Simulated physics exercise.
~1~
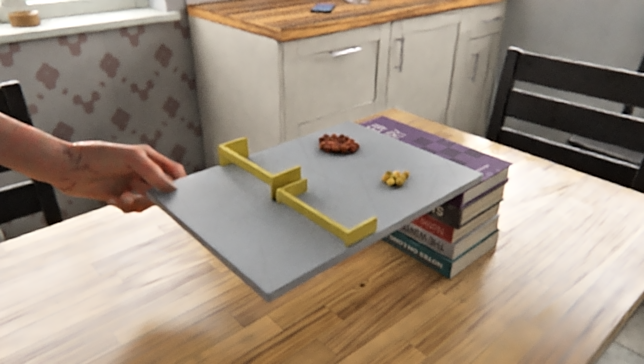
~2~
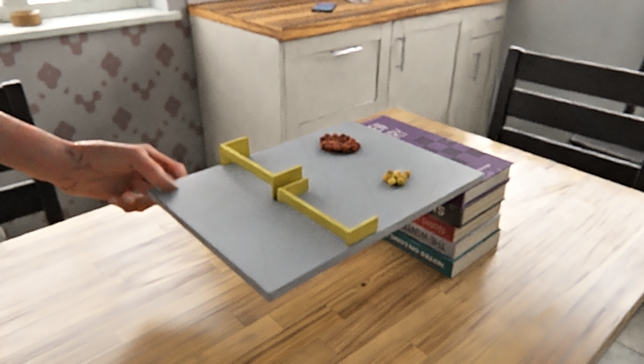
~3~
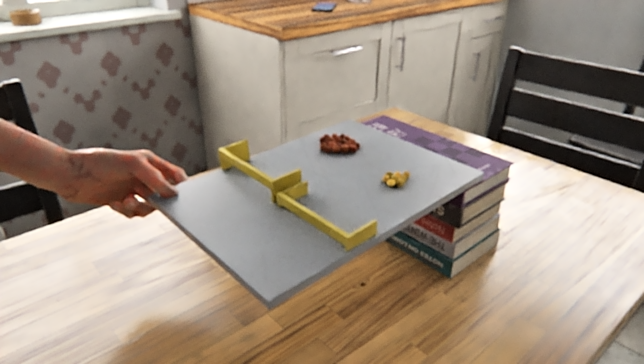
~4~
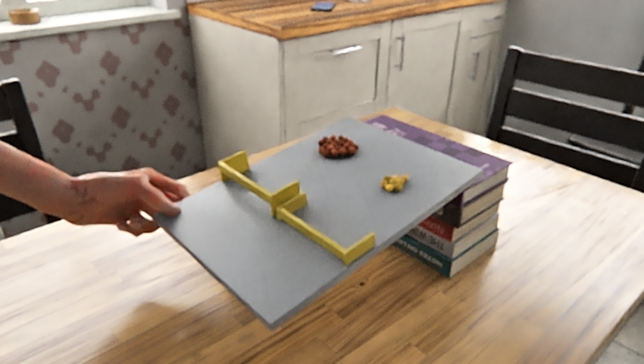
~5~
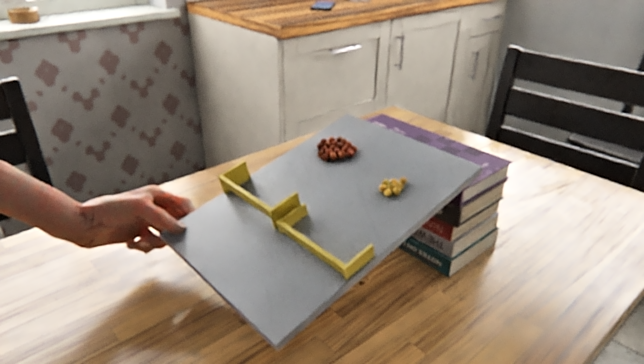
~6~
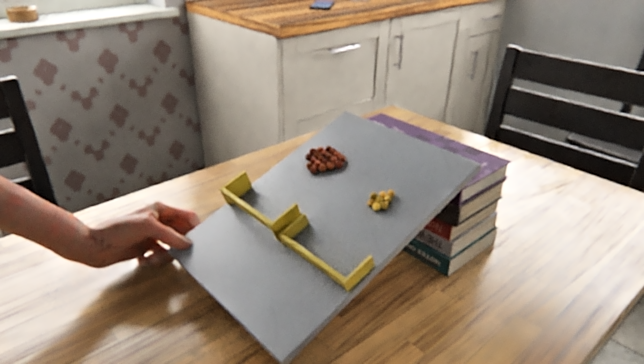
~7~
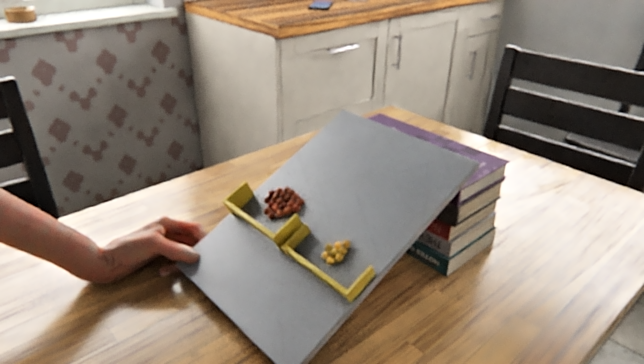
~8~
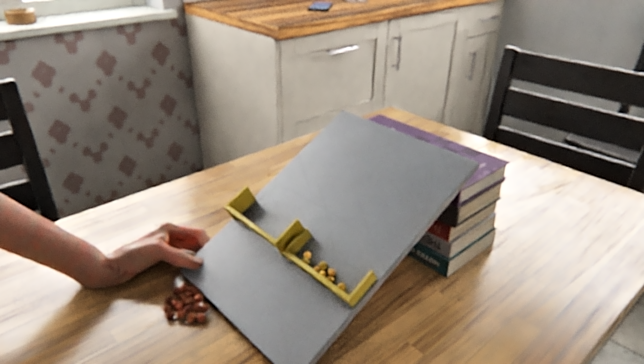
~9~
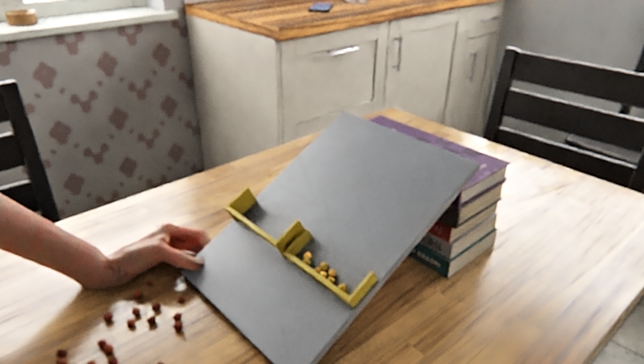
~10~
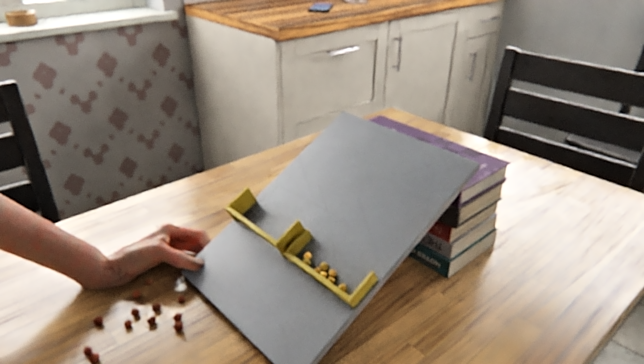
A grey board, held at its left end by a hand and propped on a stack of books at the right, slants over a wooden table in a kitchen, seen from slightly above by a gently swaying camera. Two yellow barriers stand across it, with a reddish-brown pile and a smaller yellow pile higher up. The hand lowers its end, steepening the board until it meets the table. Both piles slide down towards the barriers. The brown pieces pass beneath theirs and scatter across the table, while the yellow ones stay gathered behind the nearer barrier.
